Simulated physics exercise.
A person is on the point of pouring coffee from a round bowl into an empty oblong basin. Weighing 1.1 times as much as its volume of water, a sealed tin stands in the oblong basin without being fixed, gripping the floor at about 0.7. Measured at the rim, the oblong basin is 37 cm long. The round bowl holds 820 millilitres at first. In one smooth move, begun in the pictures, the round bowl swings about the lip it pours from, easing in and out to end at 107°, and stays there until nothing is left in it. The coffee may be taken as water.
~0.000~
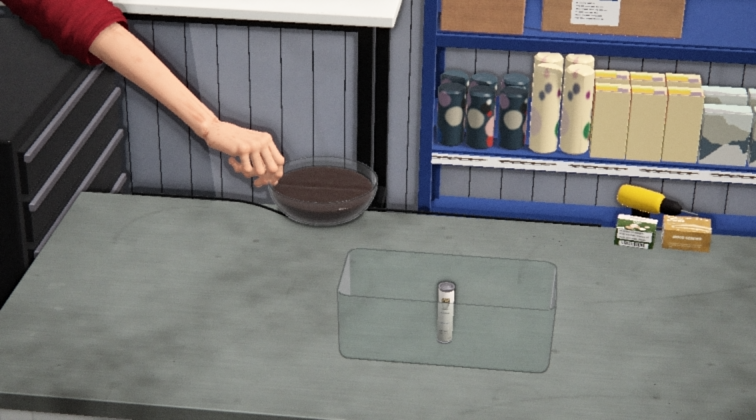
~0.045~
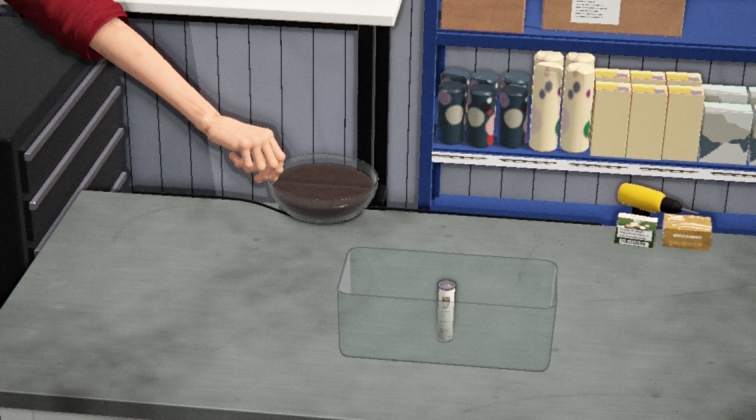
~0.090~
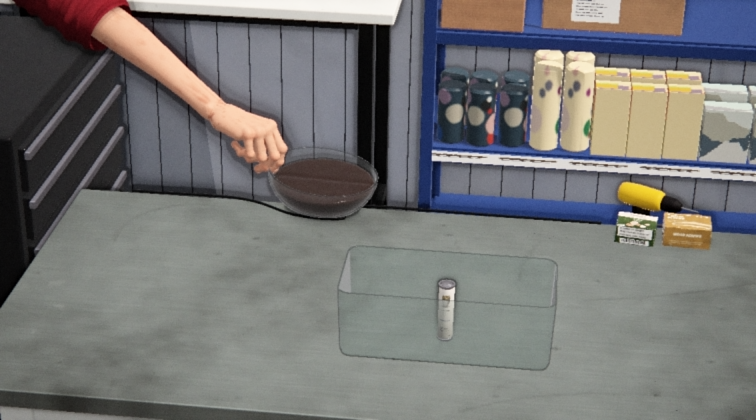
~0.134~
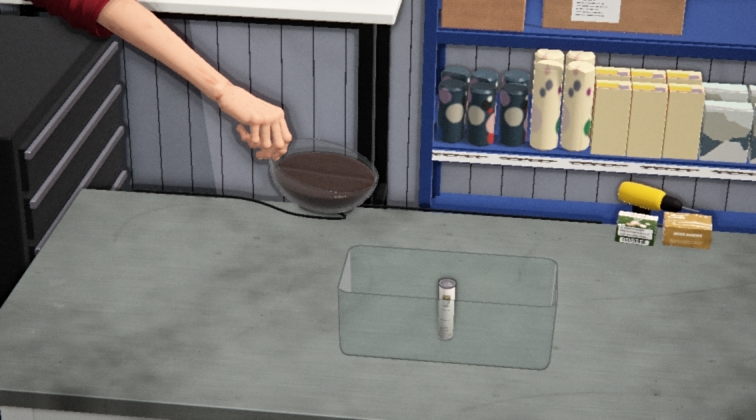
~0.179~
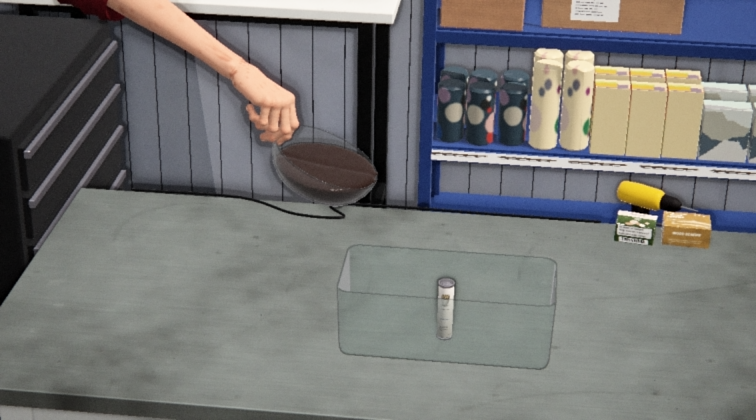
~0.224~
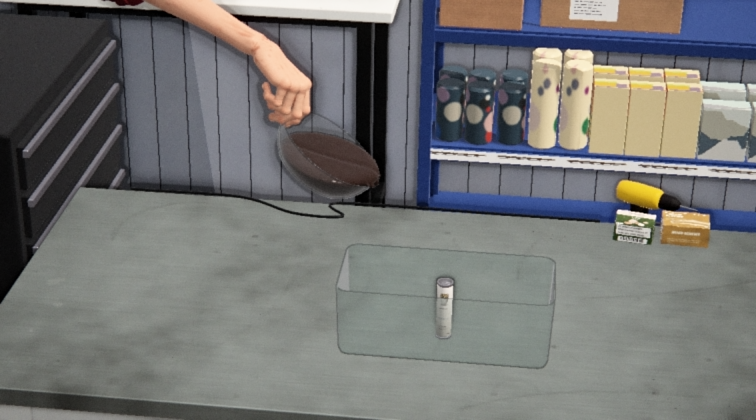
A glass bowl of dark liquid, held by a hand, tilts rightward above a grey counter.
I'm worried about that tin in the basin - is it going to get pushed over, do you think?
No, it should stay put on its base.
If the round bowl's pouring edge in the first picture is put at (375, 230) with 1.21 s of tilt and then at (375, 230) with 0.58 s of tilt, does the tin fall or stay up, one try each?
The tin overturns the first time and overturns the second time.
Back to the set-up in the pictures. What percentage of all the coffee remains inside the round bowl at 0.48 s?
Around 10 percent.
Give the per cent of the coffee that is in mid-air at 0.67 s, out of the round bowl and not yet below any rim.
Around 4 per cent of the liquid is in flight.
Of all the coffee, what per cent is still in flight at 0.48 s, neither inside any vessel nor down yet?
Near 82 per cent at that moment.
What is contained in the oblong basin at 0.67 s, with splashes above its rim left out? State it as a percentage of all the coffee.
I reckon close to 96 per cent.
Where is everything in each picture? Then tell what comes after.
It leans 0°; its right rim is at (377, 184); the coffee meets the walls at (273, 183) and (374, 190); the oblong basin's rim runs from (343, 271) to (556, 287); the tin's top is at (447, 289), in the first picture.
It leans 2°; its right rim is at (377, 182); the coffee meets the walls at (273, 180) and (375, 187), in the second picture.
It leans 6°; its right rim is at (377, 181); the coffee meets the walls at (273, 174) and (374, 184), in the third picture.
It leans 13°; its right rim is at (377, 181); the coffee meets the walls at (275, 166) and (375, 179), in the fourth picture.
It leans 23°; its right rim is at (376, 180); the coffee meets the walls at (276, 153) and (377, 175); 1 per cent is over the edge, in the fifth picture.
It leans 35°; its right rim is at (374, 179); the coffee meets the walls at (281, 140) and (363, 165); 4 per cent is over the edge, in the sixth picture.
After 0.48 s the tilt is 99° and 11 per cent is still to pour; the tin stands where it began.
After 0.67 s the tilt is 107° and 0 per cent is still to pour; the tin stands where it began.
After 0.87 s the tilt is 107° and 0 per cent is still to pour; the tin stands where it began.
After 1.08 s the tilt is 107° and 0 per cent is still to pour; the tin stands where it began.
In the end the tin stands where it began.
